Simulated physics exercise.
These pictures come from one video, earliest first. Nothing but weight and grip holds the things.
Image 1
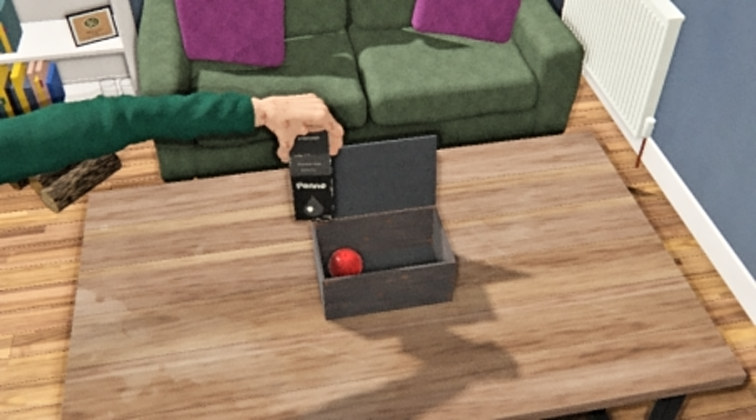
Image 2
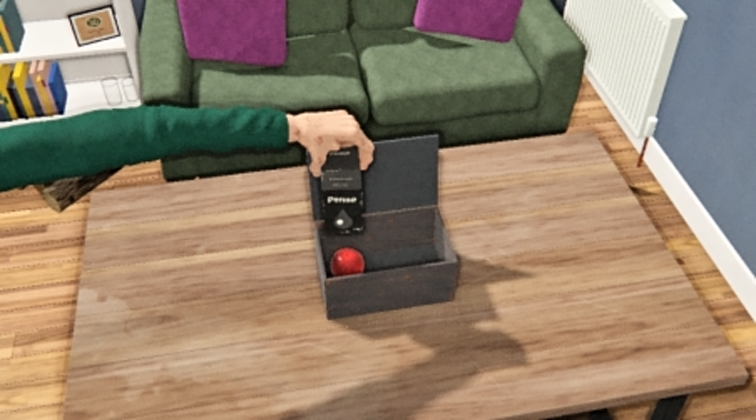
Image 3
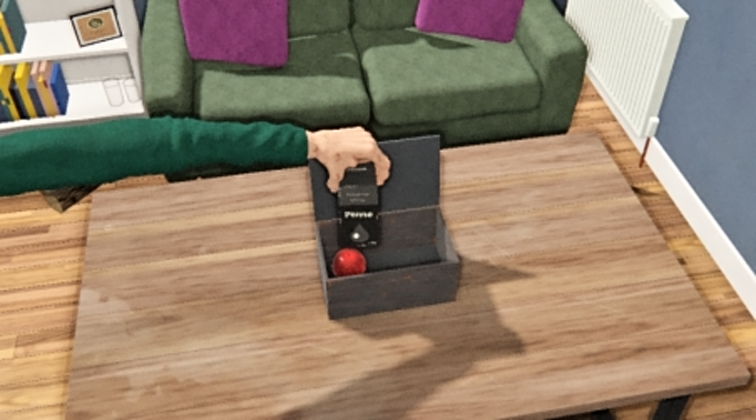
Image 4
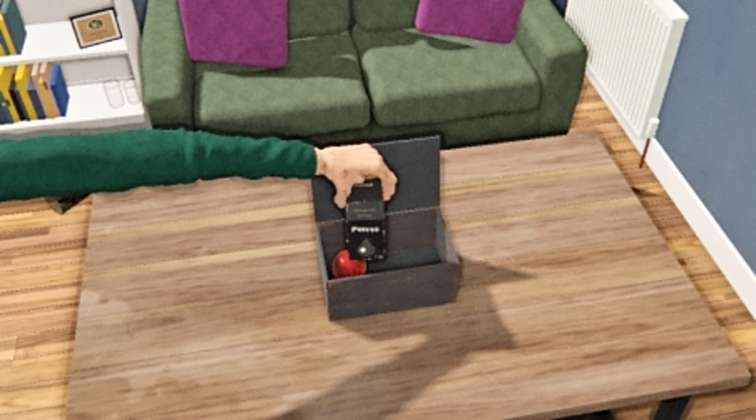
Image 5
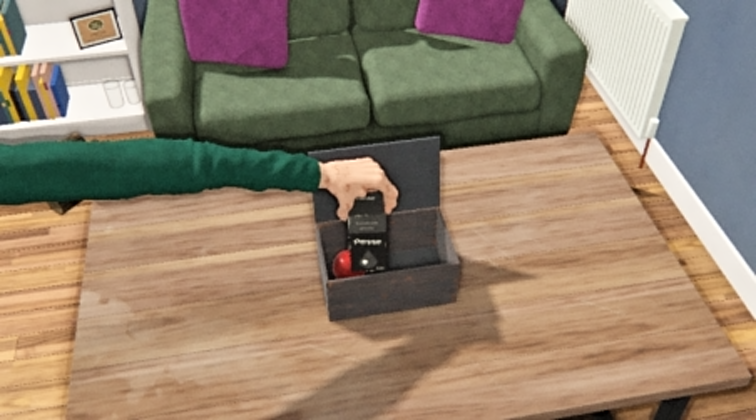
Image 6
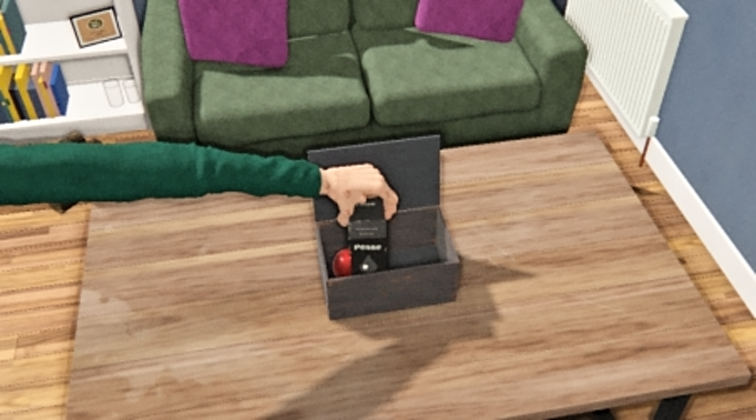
A living room is seen from above, looking down across a wooden table towards a green sofa with purple cushions, white shelves at left and a radiator at right. An open dark box holding a red apple sits mid-table, and a green-sleeved arm reaches in from the left gripping a black carton. The hand moves the carton right and lowers it into the box beside the apple, still holding it.
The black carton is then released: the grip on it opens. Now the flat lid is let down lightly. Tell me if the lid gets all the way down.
Settles down.
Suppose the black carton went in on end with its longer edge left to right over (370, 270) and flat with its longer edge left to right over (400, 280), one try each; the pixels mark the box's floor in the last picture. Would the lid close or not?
On the first try the lid comes fully down; on the second it comes fully down.
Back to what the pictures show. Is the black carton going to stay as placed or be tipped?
In the end, the black carton winds up askew.
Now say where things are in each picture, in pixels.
The first frame shows on its way; black carton (312, 176); red apple (345, 265).
The second frame shows on its way; black carton (342, 190); red apple (347, 265).
The third frame shows on its way; black carton (358, 205); red apple (349, 265).
The fourth frame shows on its way; black carton (365, 220).
The fifth frame shows on its way; black carton (367, 232).
The sixth frame shows put in, still held; black carton (367, 237).
Then, 0.50 s after the last picture, black carton on its side near (401, 264); red apple rolled a little.
Then, 1.50 s after the last picture, lid 65° above the rim; black carton on its side near (397, 263); red apple rolled a little.
Then, 1.90 s after the last picture, lid 26° above the rim; black carton on its side near (397, 263); red apple rolled a little.
At rest, lid shut; tipped over in the box, black carton; red apple in place. Seen from the same camera at the end, black carton near (397, 263).
